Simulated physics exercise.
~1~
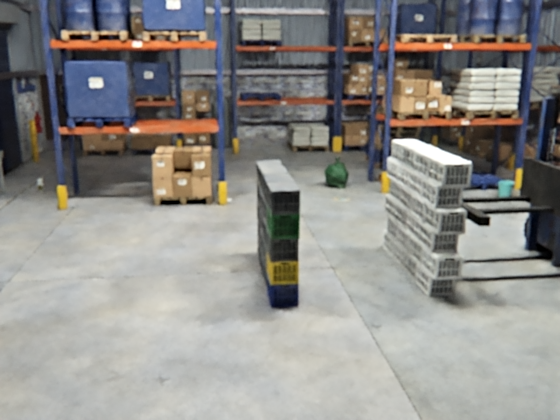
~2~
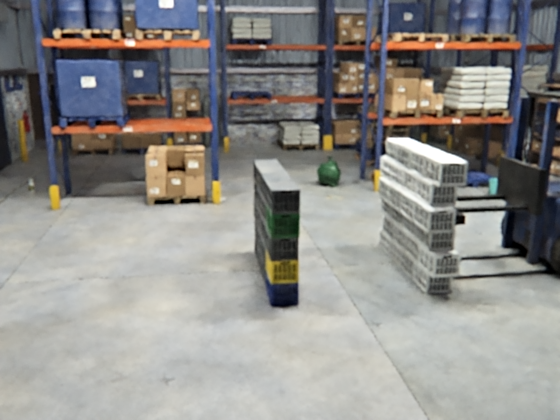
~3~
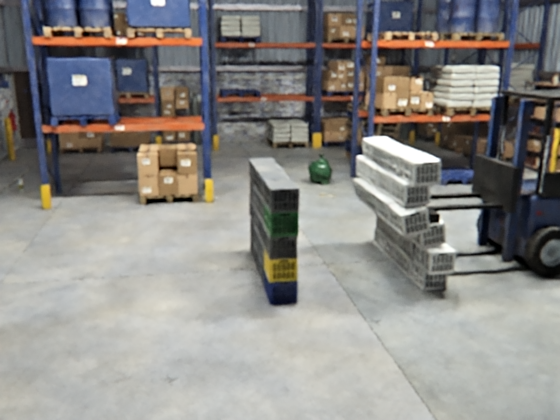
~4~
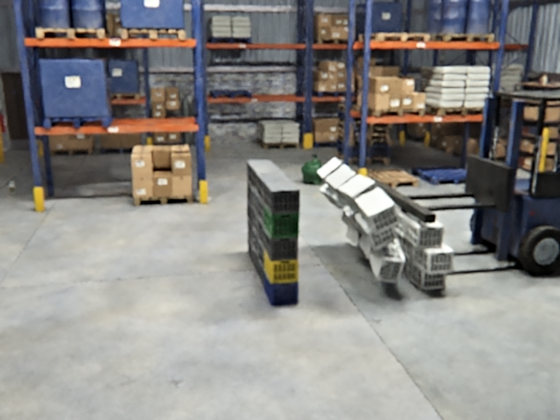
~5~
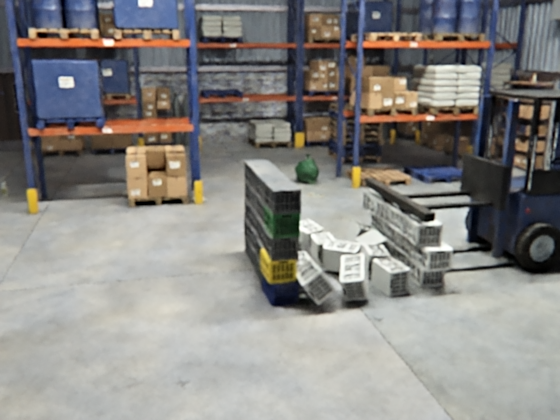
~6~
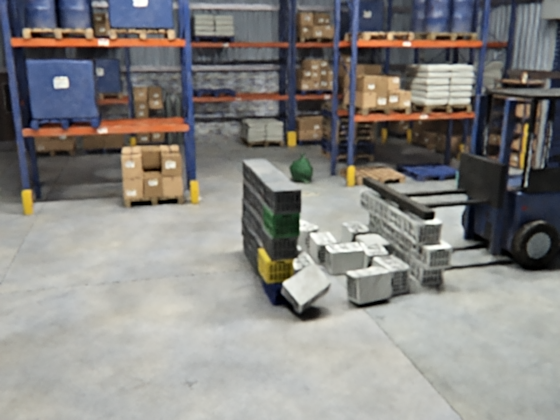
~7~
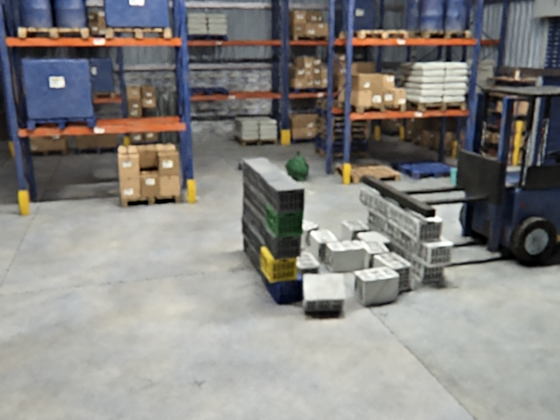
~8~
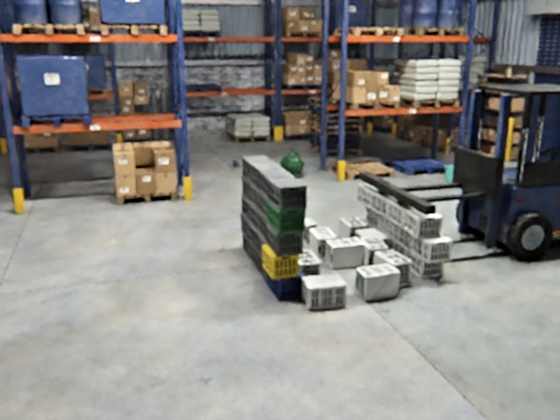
A dark blue lift truck stands at the right of a warehouse, seen from slightly above, with orange and blue racks of drums, sacks and cartons behind. Before it rises a wall of pale crates, and left of that a darker grey wall with green, yellow and blue crates at its near end. The truck moves left, its level beam pushing the pale wall until the upper rows lean and topple leftward. Crates tumble onto the floor between the walls, some landing against the darker one. The truck stops, and the last pale crates settle. The darker wall stays standing, its yellow crate still up, beside the low remains of the pale wall.
